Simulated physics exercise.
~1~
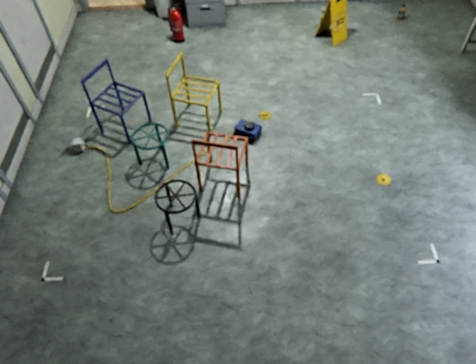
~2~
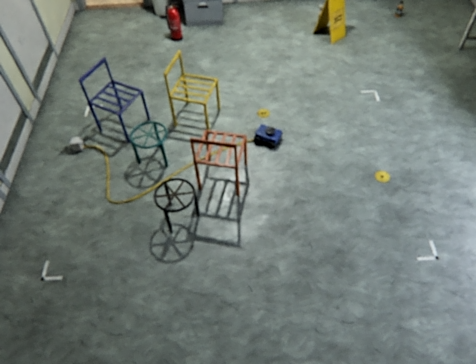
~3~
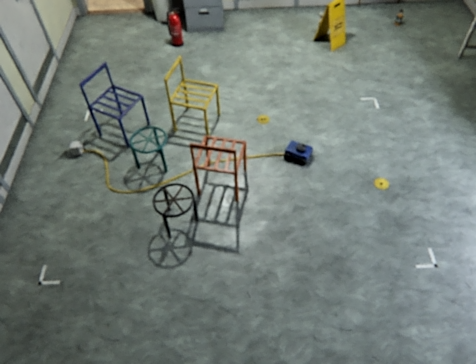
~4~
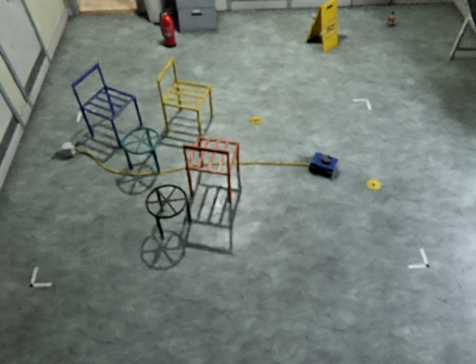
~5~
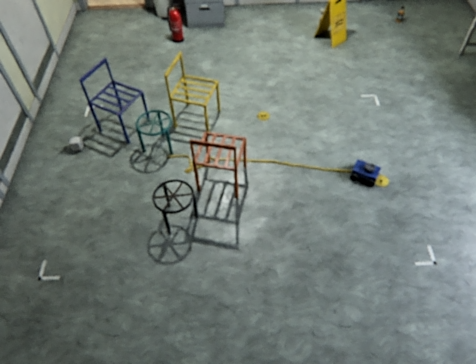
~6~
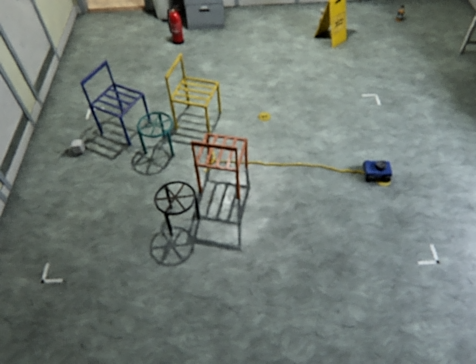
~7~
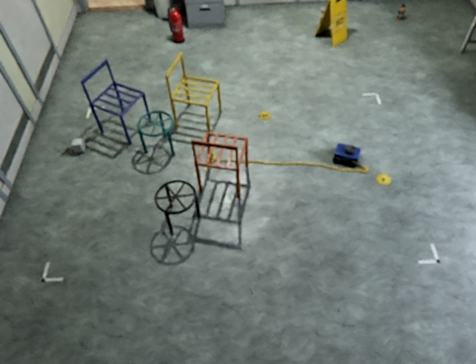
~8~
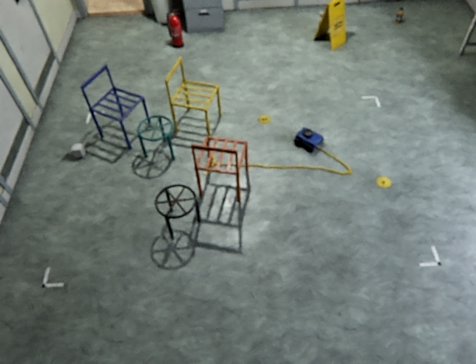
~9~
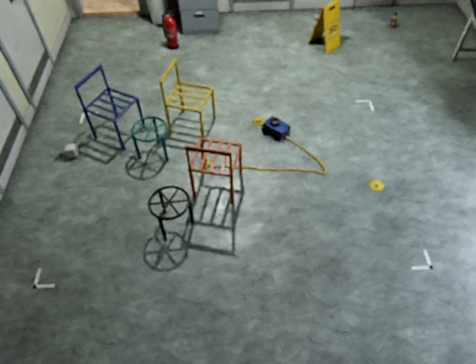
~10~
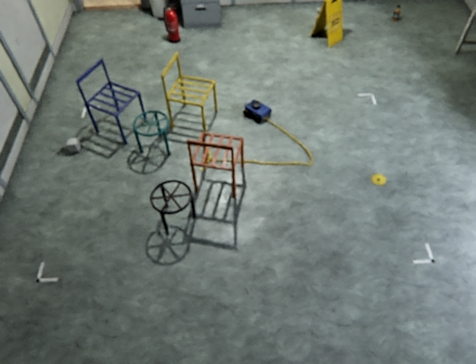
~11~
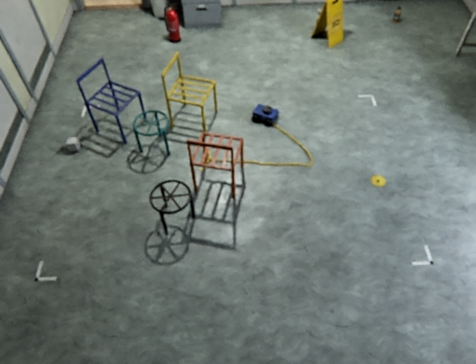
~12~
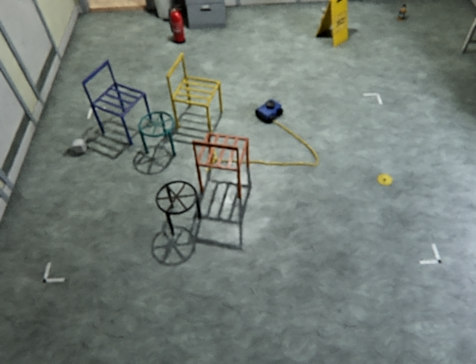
At the start, a small blue cart sits right of a teal stool, with a yellow lead looping back past the stools to a pale block by the blue chair. The cart drives right and slightly down, drawing the lead straighter beneath the orange chair. As it nears the yellow mark on the right, the lead comes away from the block and the teal stool shifts slightly. The cart then turns back up and left, the lead bending behind it. It ends stopped near the yellow chair, which stays put, with the loose lead curved across the floor.
